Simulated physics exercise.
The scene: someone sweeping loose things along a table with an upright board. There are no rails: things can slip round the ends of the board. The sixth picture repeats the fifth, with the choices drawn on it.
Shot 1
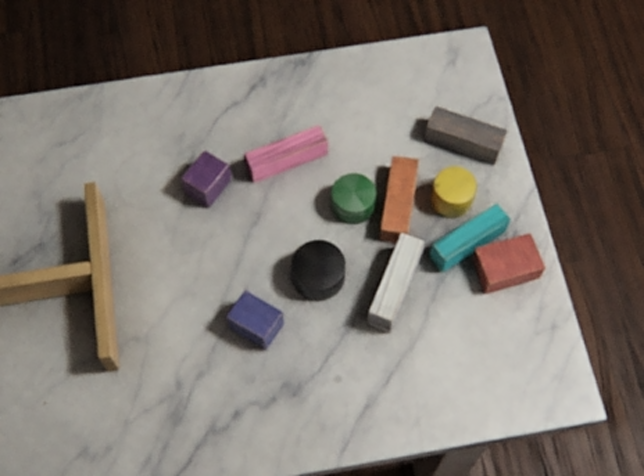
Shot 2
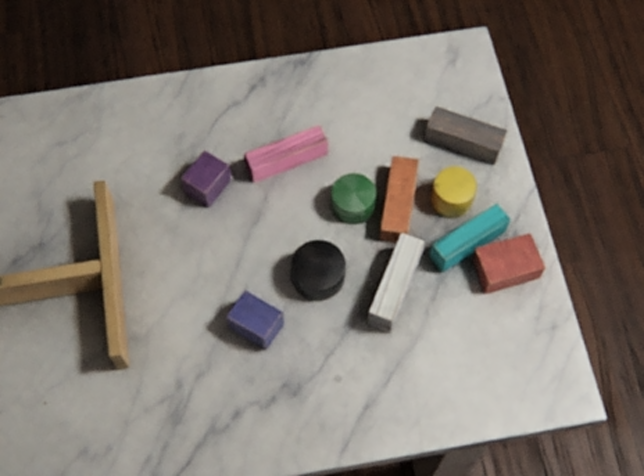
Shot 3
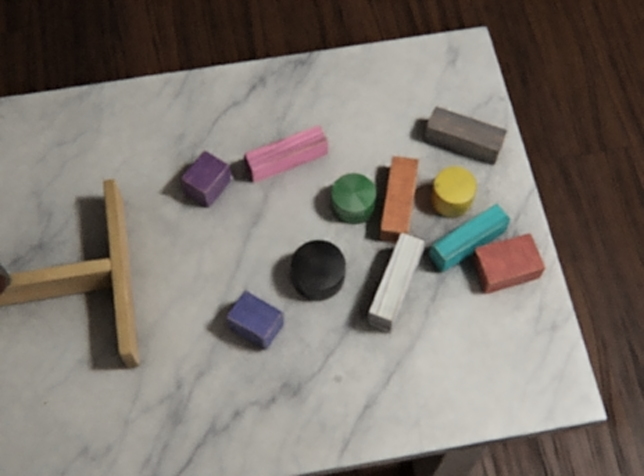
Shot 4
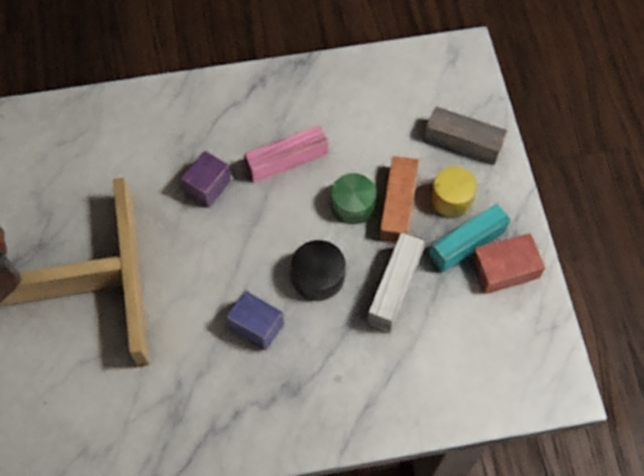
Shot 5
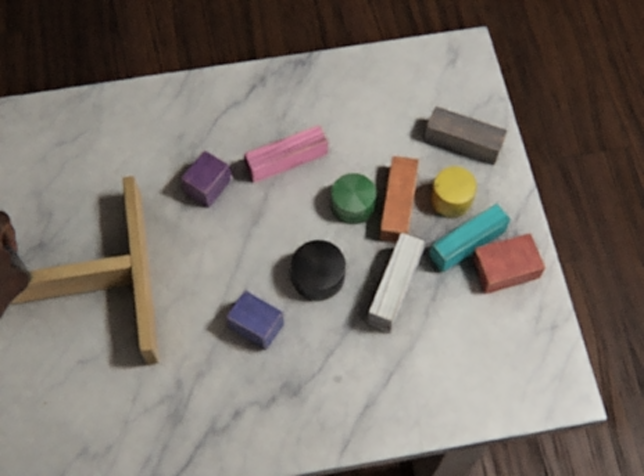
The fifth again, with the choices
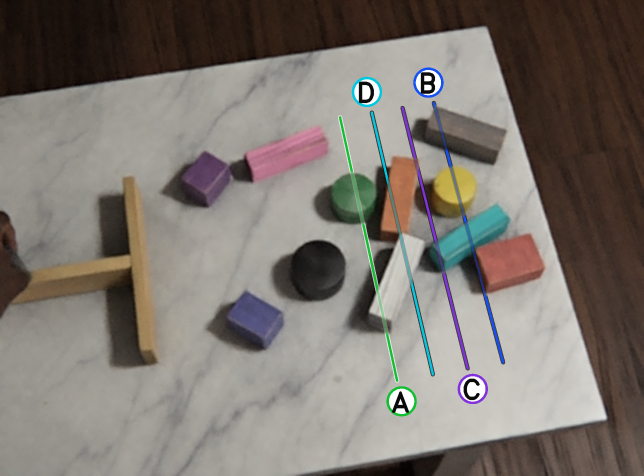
A wooden T-shaped board slid slowly to the right across a marble table, with a hand coming into view behind its handle, while the colourful blocks and round pieces stayed still.
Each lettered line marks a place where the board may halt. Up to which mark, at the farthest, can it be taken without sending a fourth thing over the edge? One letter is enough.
The farthest such stop is B.
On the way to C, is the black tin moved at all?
Yes.
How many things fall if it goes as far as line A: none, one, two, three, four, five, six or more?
The count is none.
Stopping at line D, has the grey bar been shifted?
No.
On the marked copy, A at (367, 241); B at (466, 224); C at (433, 230); D at (400, 235).
With B. Early on, board (258, 240); pink stick (317, 140); purple block (265, 162).
Further on, board (375, 221); red block (512, 267); turquoise stick (499, 225).
At the end, board (466, 206); turquoise stick over the edge; red block over the edge; three fallen.
As for the rest, A is within the limit but short; C is within the limit but short; D is within the limit but short.
